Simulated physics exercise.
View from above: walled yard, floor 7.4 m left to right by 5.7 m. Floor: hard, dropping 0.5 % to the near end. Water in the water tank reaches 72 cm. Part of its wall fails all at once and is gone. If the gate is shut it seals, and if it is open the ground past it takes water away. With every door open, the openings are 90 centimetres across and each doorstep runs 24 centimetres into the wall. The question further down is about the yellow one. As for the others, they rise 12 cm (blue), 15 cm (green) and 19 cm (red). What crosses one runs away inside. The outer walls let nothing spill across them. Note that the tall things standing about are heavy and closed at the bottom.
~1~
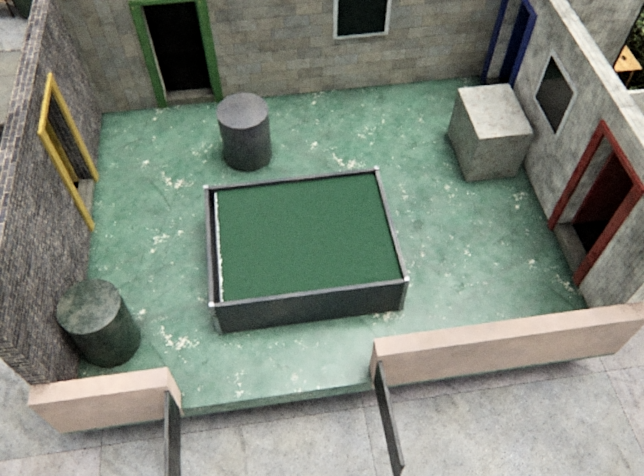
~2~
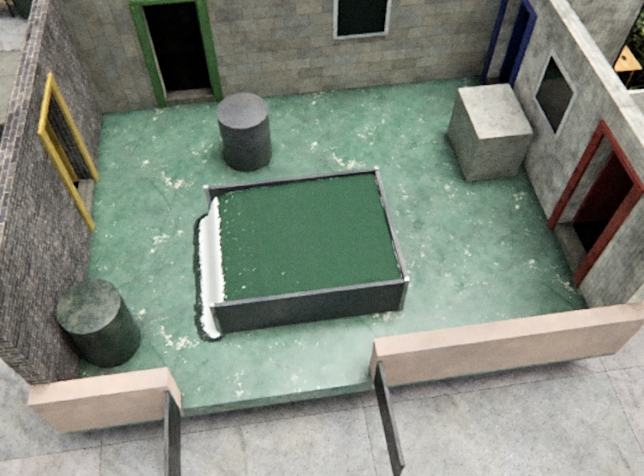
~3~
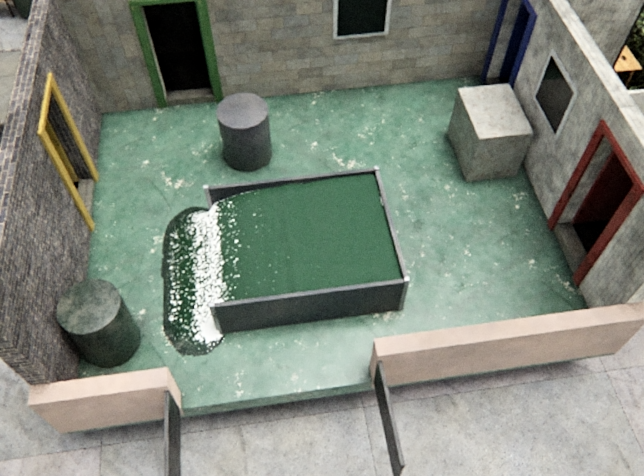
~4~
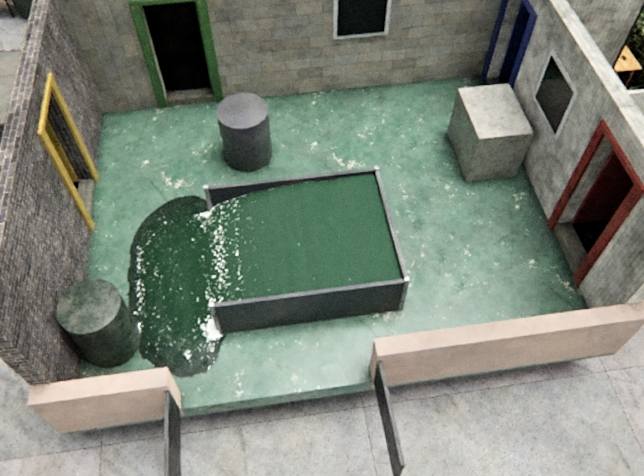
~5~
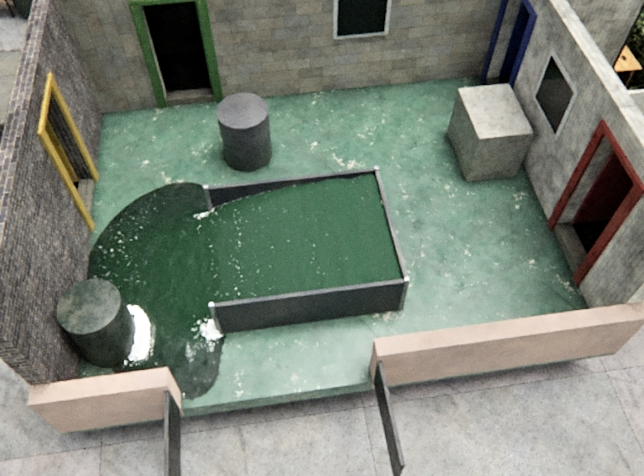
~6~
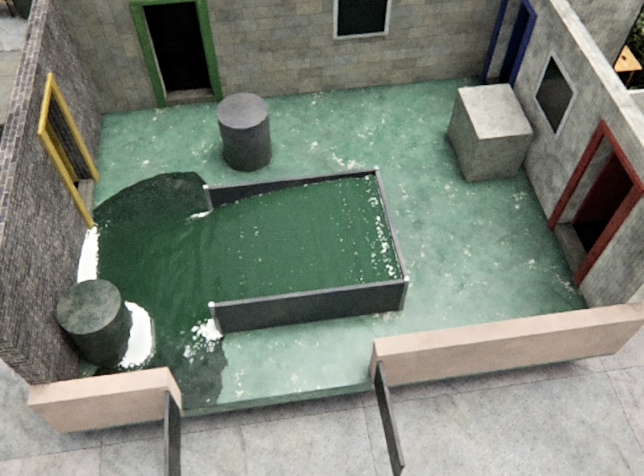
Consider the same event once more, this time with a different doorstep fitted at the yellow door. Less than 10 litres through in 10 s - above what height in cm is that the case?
Above about 27 cm.
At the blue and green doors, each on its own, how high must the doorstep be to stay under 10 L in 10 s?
About 16 cm at blue and 22 cm at green.
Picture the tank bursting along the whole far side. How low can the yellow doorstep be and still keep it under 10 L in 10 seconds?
Some 17 centimetres.
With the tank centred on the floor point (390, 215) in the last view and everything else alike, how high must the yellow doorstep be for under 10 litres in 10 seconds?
Some 33 cm.
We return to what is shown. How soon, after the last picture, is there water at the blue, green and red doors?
Blue 4.0 s, green 1.8 s, red 4.5 s.
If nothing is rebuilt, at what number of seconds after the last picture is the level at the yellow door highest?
Approximately 1.4 s.
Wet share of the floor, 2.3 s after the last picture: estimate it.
About 40 per cent.
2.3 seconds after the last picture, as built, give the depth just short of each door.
In cm: Blue 0, green 23, red 0, yellow 22.
Then, 0.7 s after the last picture water covers 20 % of the floor, deepest (57 cm) near (84, 322); 24 cm at the yellow door, 12 litres in over its 12 cm doorstep.
Then, 2.3 s after the last picture water covers 40 % of the floor, deepest (45 cm) near (102, 117); 22 cm at the yellow door, 103 litres in over its 12 cm doorstep.
Then, 9.3 s after the last picture water covers 95 % of the floor, deepest (13 cm) near (562, 250); 8 cm at the yellow door, 140 litres in over its 12 cm doorstep.
At the yellow door as built, the water peaked near 27 cm, 1.3 s after the last picture.
With a doorstep of 24.5 cm, 20 litres would have come in within the 10 s; with 33 cm, 1 litre. So under 10 litres takes about 27 cm.
